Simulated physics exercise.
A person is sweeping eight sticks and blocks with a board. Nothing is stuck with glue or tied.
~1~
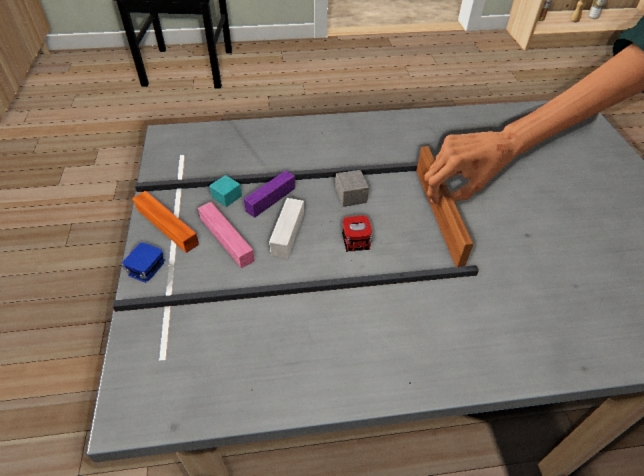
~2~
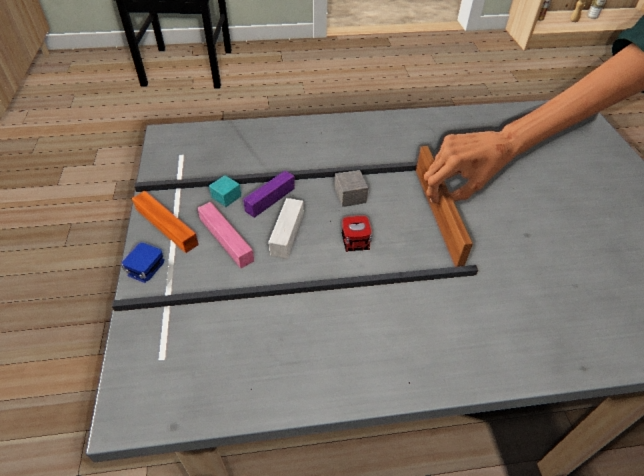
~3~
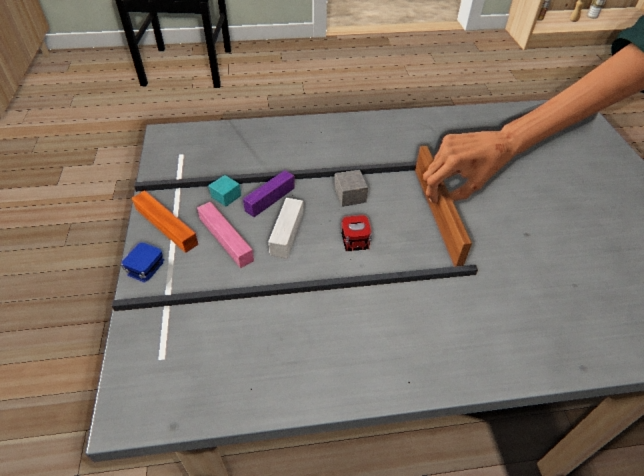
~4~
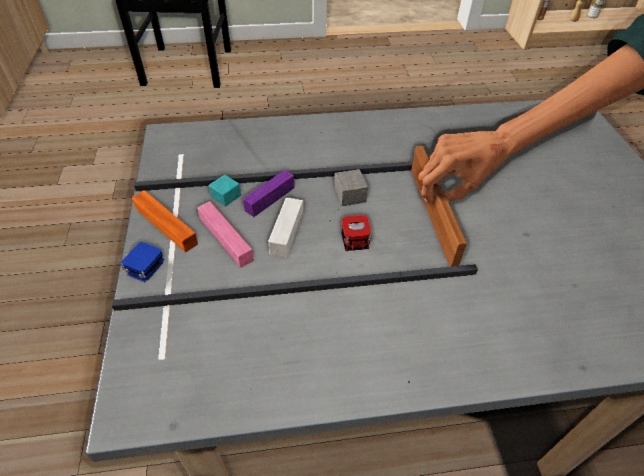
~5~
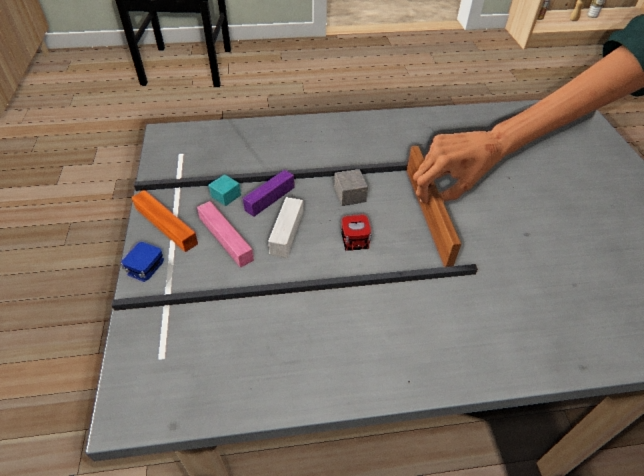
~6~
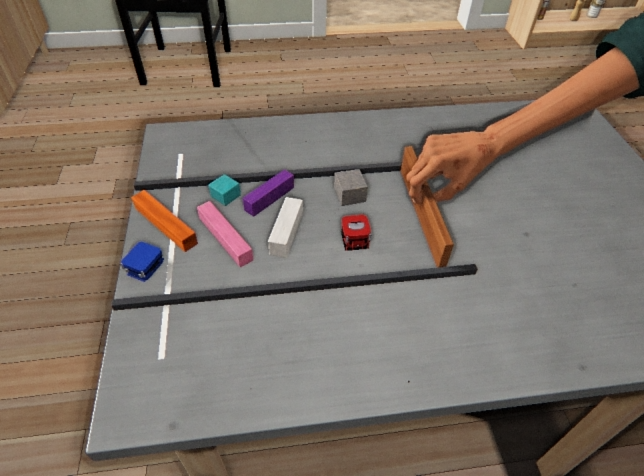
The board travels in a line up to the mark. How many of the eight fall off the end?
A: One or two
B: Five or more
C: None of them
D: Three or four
D.
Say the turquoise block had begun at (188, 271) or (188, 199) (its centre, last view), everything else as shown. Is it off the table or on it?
It ends up down from the first place and ends up down from the second.
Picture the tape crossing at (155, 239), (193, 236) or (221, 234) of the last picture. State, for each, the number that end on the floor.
Floor tally per try: 5 / 2 / 0.
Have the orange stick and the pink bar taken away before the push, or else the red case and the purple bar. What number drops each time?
Result: 1 in the first case, with 1 in the second.
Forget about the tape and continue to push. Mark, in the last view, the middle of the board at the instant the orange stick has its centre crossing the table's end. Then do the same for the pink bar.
I'd say about (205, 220) for the first one and about (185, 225) for the second.
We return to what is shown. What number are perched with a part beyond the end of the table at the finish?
1 overhanging.
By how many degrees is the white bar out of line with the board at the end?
The angle comes out near 35 degrees.
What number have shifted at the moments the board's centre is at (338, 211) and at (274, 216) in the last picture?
Note: First position 2; second position 6.
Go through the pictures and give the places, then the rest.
The first picture shows blue case (145, 264); orange stick (165, 221); pink bar (226, 234); board (442, 203); tape (174, 239).
The second picture shows orange stick (165, 221); white bar (287, 228).
The third picture shows pink bar (225, 234); turquoise block (225, 191).
The fourth picture shows blue case (144, 263); board (436, 203).
The fifth picture shows orange stick (164, 220); purple bar (270, 193).
The sixth picture shows blue case (144, 262); orange stick (164, 220); pink bar (225, 233); board (424, 204); tape (173, 238).
Early on, none off yet; blue case at rest near (144, 262); orange stick at rest near (164, 220); pink bar at rest near (225, 233).
A while later, none off yet; blue case at rest near (144, 262); orange stick at rest near (164, 220); pink bar travelled a little near (212, 236).
Further along, none off yet; blue case travelled about its own width near (121, 267); orange stick travelled a little near (130, 221); pink bar travelled about its own width near (149, 244).
Finally, the number that fall off is three or four; lost, turquoise block, pink bar, orange stick and blue case.
